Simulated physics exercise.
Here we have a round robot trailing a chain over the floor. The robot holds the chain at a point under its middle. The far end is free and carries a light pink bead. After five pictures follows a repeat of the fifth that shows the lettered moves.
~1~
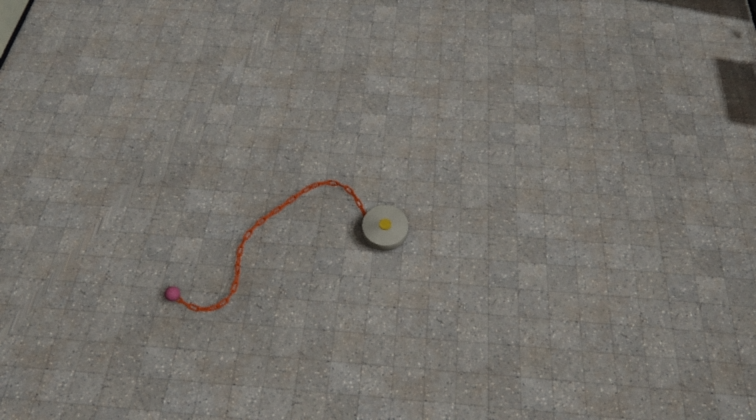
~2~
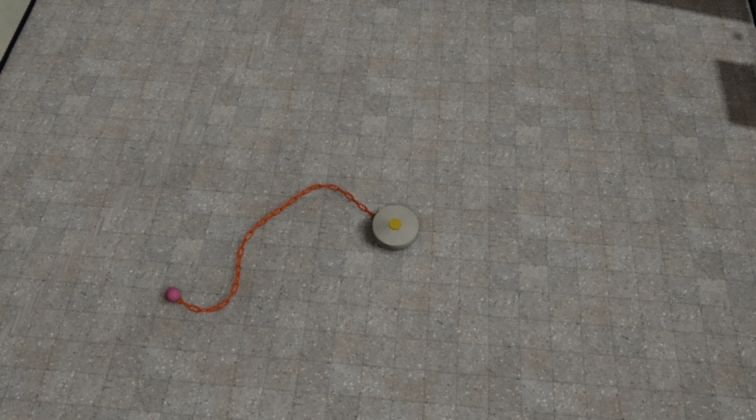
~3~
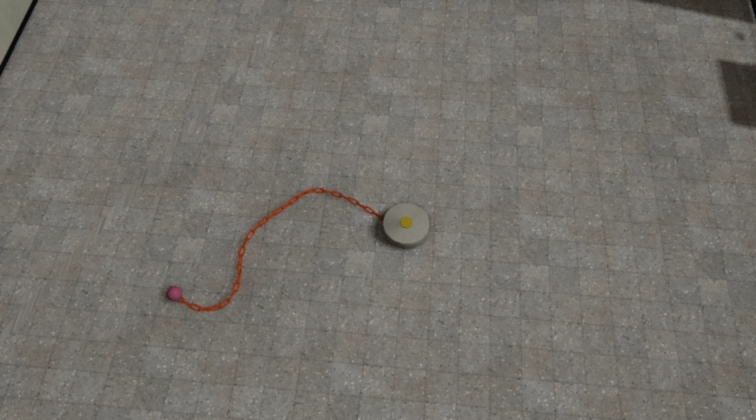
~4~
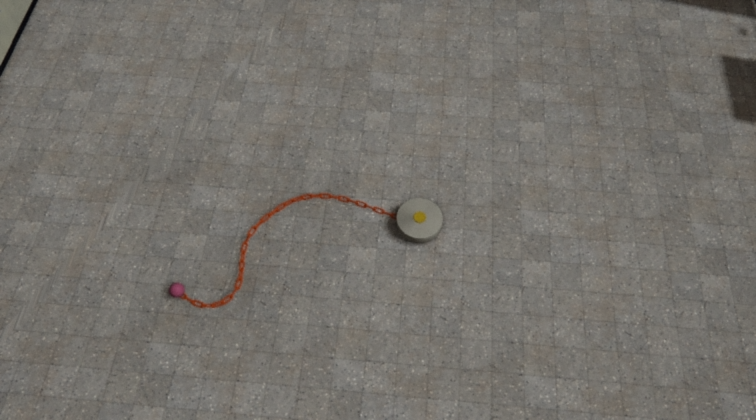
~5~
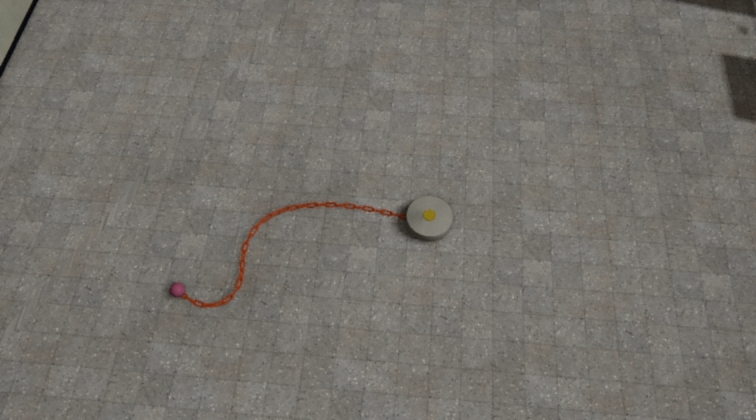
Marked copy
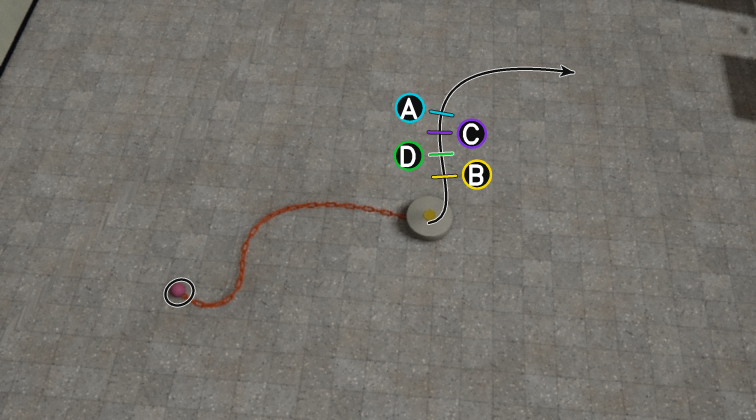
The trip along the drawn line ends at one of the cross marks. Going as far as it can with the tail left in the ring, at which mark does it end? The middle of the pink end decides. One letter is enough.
The farthest safe stop is C.
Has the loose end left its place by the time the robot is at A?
Yes.
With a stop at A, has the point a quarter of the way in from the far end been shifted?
Yes.
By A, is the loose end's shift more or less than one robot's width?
By then, less.
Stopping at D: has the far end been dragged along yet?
No.
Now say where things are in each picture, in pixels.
The first picture shows free end (173, 294); robot (385, 228).
The second picture shows robot (395, 228); free end (173, 295).
The third picture shows robot (406, 226); free end (175, 294).
The fourth picture shows robot (419, 221); free end (177, 290).
The fifth picture shows robot (429, 219); free end (178, 290).
On the marked copy, A at (441, 113); B at (444, 177); C at (440, 133); D at (441, 154); the ring at (179, 292); the route from (429, 223) via (446, 101) to (573, 73).
Following C. Soon after the start, robot (447, 191), middle of the chain (292, 225), free end (178, 290).
Later, robot (443, 156), middle of the chain (309, 230), free end (178, 290).
In the end, robot (440, 128), middle of the chain (329, 223), free end (184, 293); the free end is still in its ring.
As for the rest, A drags the free end to (205, 288); B is safe but short; D is safe but short.
